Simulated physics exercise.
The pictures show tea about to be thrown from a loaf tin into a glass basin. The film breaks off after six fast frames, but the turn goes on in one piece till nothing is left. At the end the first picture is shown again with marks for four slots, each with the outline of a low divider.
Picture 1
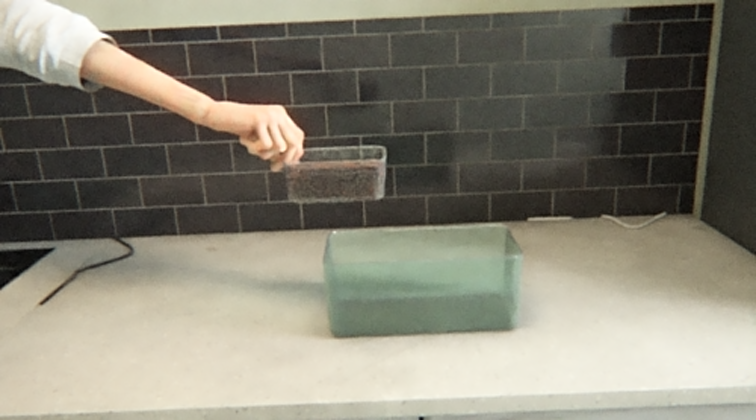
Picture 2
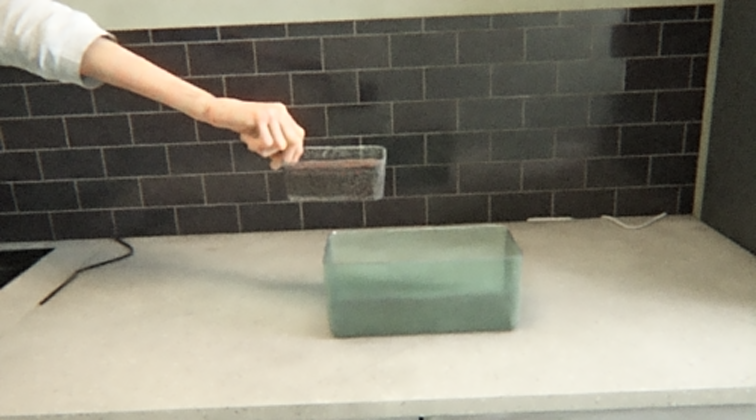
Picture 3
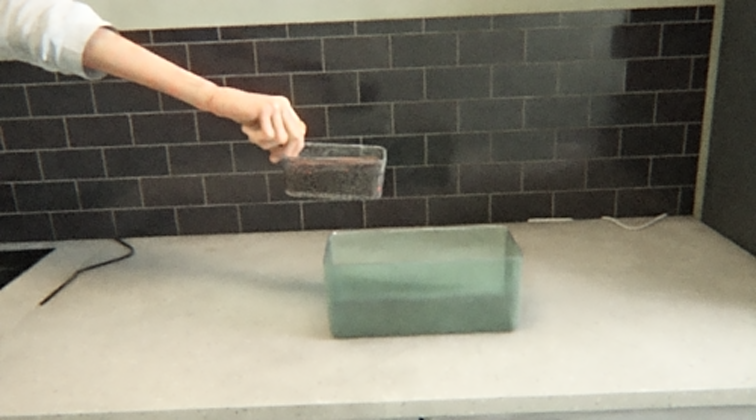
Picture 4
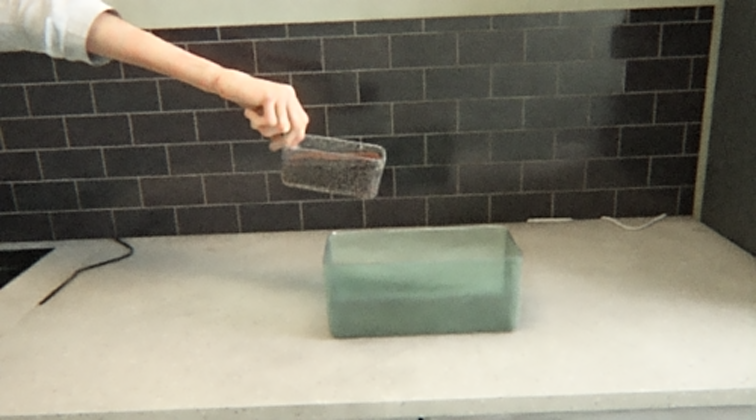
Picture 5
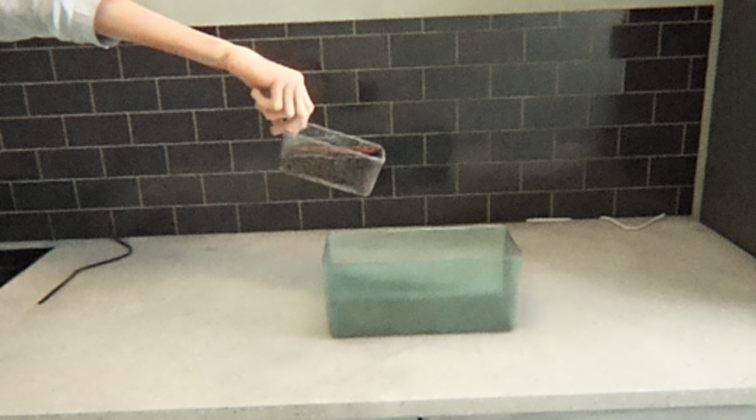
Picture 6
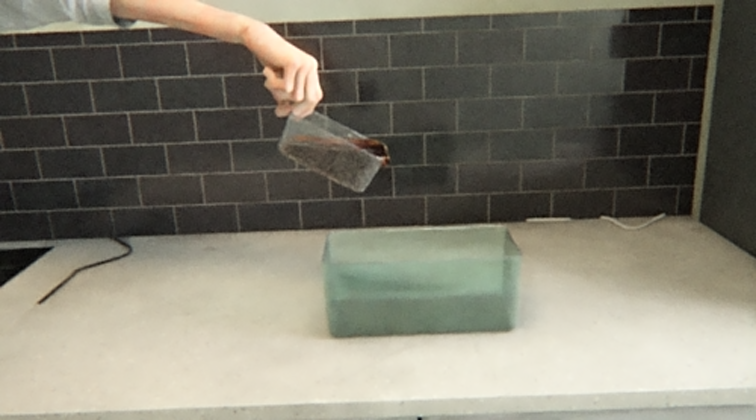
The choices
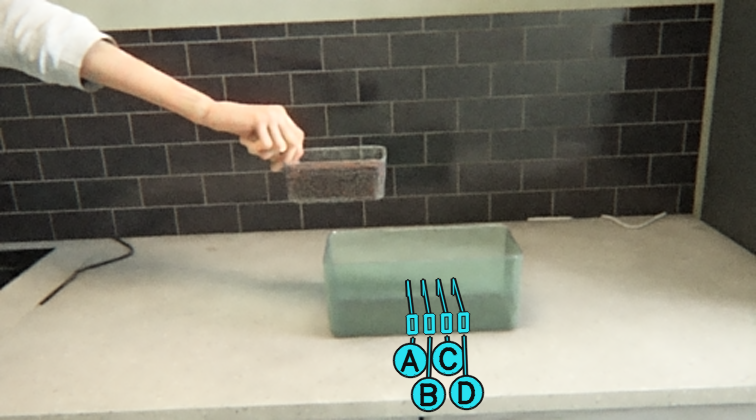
The video shows a hand holding a small clear container of dark liquid above a larger greenish glass basin on a counter, first keeping it level, then tilting it down to the right until liquid reaches just over its lip.
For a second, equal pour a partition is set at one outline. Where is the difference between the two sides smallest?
D is best.
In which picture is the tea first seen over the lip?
Picture 6.
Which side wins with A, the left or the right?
The right side.
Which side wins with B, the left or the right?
The right one.
In cyan, A at (412, 338); B at (430, 337); C at (447, 337); D at (464, 336).
With A, about 11 % ends left of the wall and 86 % right of it; 3 % is lost outside.
With B, about 13 % ends left of the wall and 85 % right of it.
With C, about 26 % ends left of the wall and 72 % right of it.
With D, about 51 % ends left of the wall and 46 % right of it; 3 % is lost outside.
